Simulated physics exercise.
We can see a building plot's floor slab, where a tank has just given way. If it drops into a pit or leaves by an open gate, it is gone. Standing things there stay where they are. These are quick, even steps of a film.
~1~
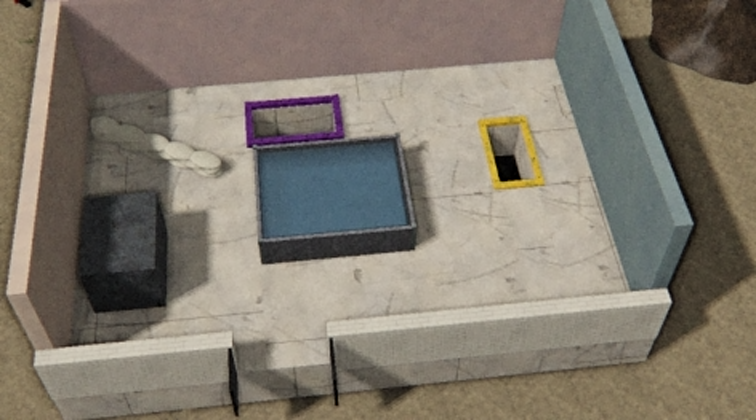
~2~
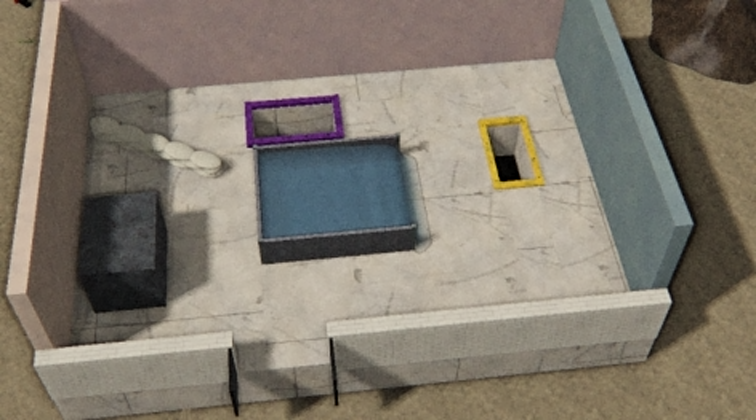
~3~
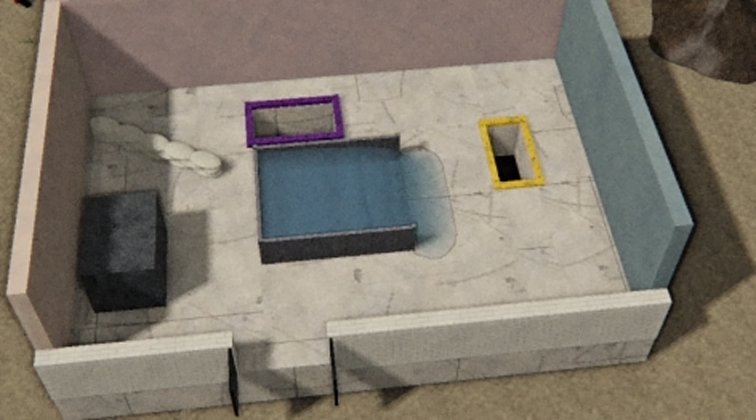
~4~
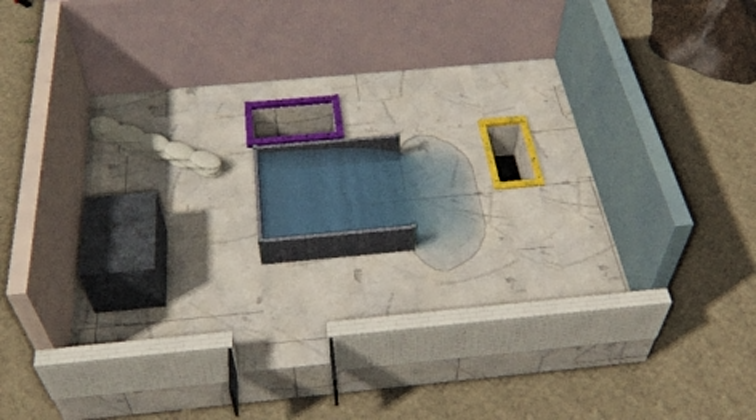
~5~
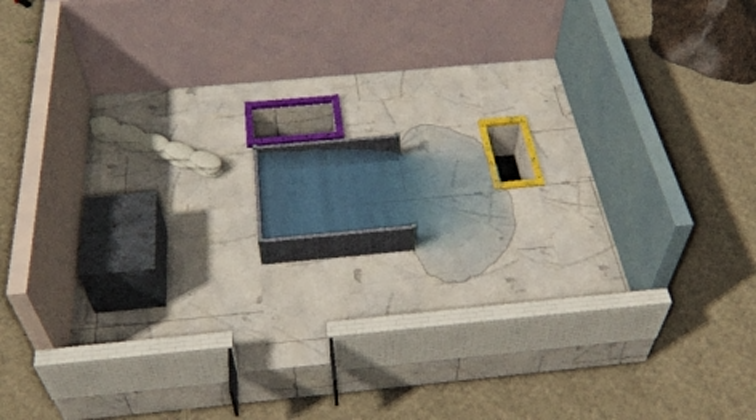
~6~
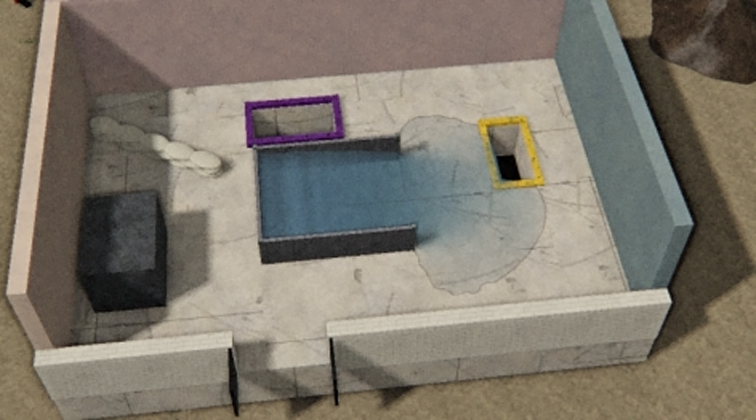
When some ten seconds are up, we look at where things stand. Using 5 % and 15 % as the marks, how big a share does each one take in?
Shares taken in: Gate - under 5 %; yellow pit - over 15 %; purple pit - under 5 %.
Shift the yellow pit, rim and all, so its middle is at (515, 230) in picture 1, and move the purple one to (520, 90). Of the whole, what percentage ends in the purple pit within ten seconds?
Result - purple pit, 8 in a hundred.
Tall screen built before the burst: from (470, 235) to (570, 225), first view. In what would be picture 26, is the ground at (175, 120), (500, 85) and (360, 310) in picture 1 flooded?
As the points were listed, they come out free from flooding, taken by the flood, and finally free from flooding.
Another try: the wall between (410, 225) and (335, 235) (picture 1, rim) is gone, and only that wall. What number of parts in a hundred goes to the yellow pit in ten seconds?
Share to the yellow pit: 4 in a hundred.
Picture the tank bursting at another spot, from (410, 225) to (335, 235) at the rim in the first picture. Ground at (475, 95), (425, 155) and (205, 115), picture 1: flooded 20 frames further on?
First point spared, second point spared, third point spared.
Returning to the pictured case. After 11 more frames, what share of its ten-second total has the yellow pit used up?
Some 50 in a hundred.
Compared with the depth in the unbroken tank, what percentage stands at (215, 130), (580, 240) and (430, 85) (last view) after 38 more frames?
In order: Roughly 0, 16 and 14 in a hundred.
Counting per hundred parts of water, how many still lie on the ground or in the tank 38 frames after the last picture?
Roughly 74 per cent.
A moment on, water covers 25 % of the floor; the gate 0 %, the yellow pit 5 %, the purple pit 0 %.
Next, water covers 30 % of the floor; the gate 0 %, the yellow pit 13 %, the purple pit 0 %.
Then, water covers 35 % of the floor; the gate 0 %, the yellow pit 21 %, the purple pit 0 %.
Later, water covers 55 % of the floor; the gate 0 %, the yellow pit 25 %, the purple pit 0 %.
In the end, water covers 80 % of the floor; the gate 1 %, the yellow pit 26 %, the purple pit 0 %.
